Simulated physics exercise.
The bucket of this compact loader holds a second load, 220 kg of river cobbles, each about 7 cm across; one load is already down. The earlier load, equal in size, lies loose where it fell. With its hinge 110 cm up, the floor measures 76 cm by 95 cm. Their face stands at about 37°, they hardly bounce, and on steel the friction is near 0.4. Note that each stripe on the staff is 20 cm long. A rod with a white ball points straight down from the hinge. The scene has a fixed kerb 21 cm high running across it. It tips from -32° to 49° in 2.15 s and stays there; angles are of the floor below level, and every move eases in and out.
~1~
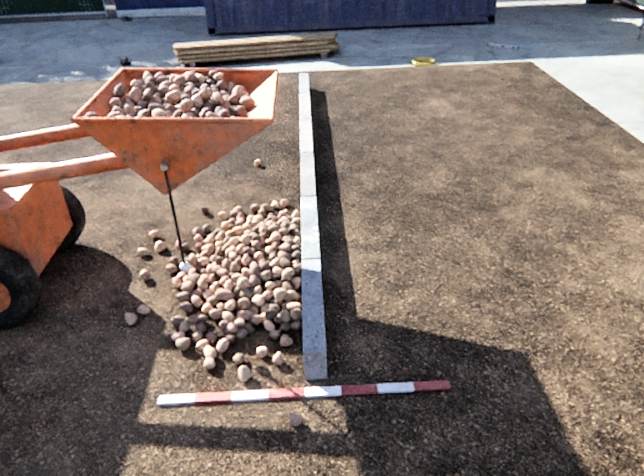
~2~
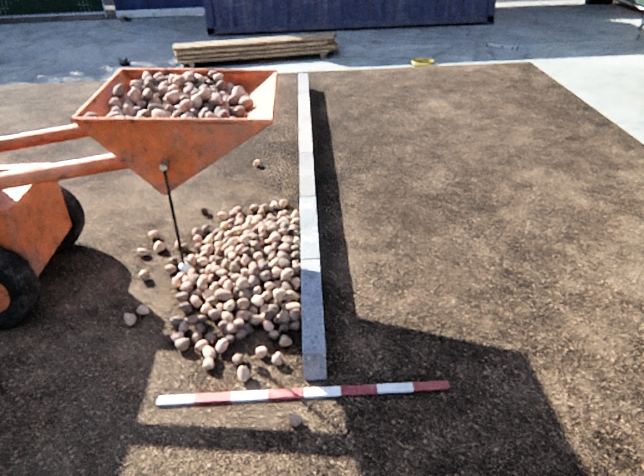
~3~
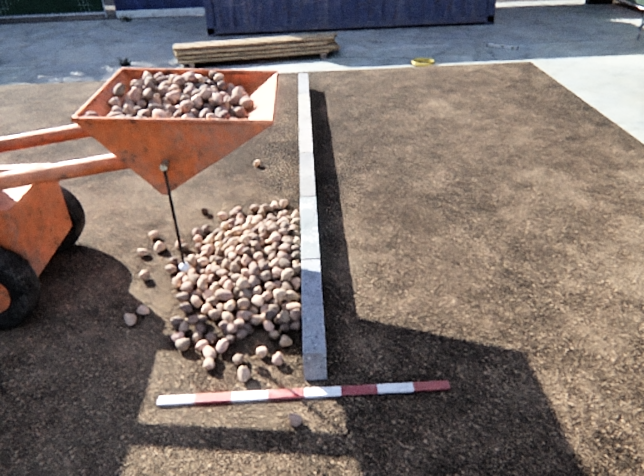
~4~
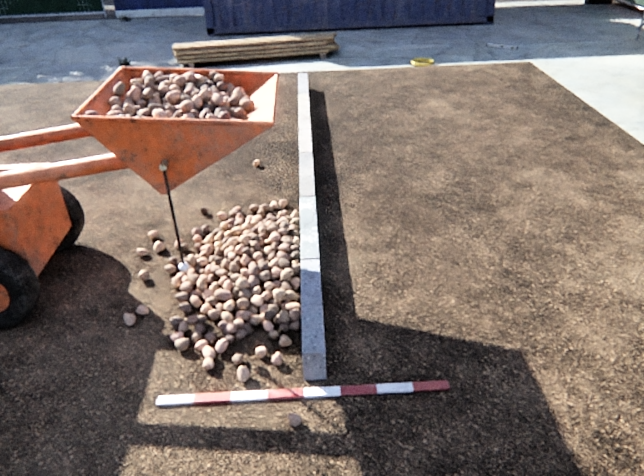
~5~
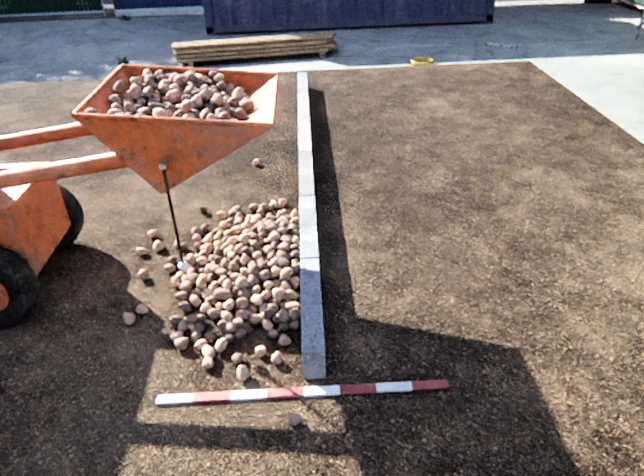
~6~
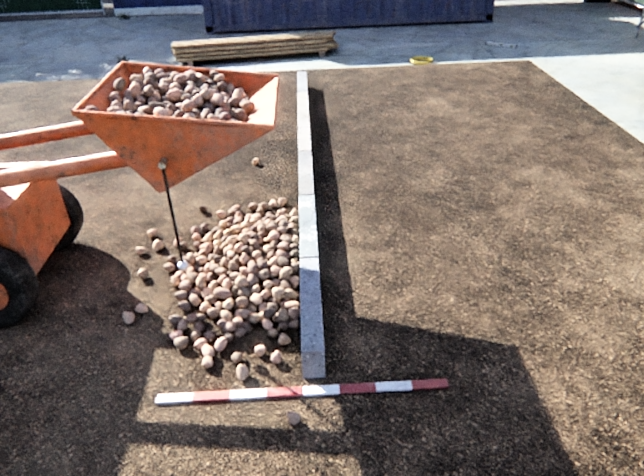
An orange hopper on a wheeled orange frame, heaped with rounded pinkish-brown stones, stands at the left of a sunlit brown gritty yard, seen from slightly above. Below it a loose pile of similar stones lies against the left side of a pale kerb, with a red-and-white staff in front and stacked boards behind. The hopper very slightly levels, its right lip dipping a touch, while the stones and the view stay almost still.
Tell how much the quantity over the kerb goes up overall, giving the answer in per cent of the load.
It goes up by roughly 26 per cent.
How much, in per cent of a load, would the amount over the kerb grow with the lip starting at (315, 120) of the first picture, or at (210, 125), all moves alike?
I'd say close to 75 per cent for one and close to 0 per cent for the other, in that order.
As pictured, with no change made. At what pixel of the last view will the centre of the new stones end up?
Roughly pixel (290, 249) in the last view.
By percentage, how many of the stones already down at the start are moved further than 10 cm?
About 0 %.
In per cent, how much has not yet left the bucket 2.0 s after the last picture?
Around 0 in a hundred.
Then, 1.3 s after the last picture the floor is at 36°; in per cent of one load, 80 in the bucket, 120 on this side of the kerb; the foremost stones are at (304, 229).
Then, 2.0 s after the last picture the floor is at 49°; in per cent of one load, 0 in the bucket, 178 on this side of the kerb, 22 over the kerb; the foremost stones are at (402, 264).
Then, 2.3 s after the last picture the floor is at 49°; in per cent of one load, 0 in the bucket, 175 on this side of the kerb, 25 over the kerb; the foremost stones are at (439, 260).
Then, 4.7 s after the last picture the floor is at 49°; in per cent of one load, 0 in the bucket, 174 on this side of the kerb, 26 over the kerb; the foremost stones are at (453, 259). Net gain over the kerb, 26.
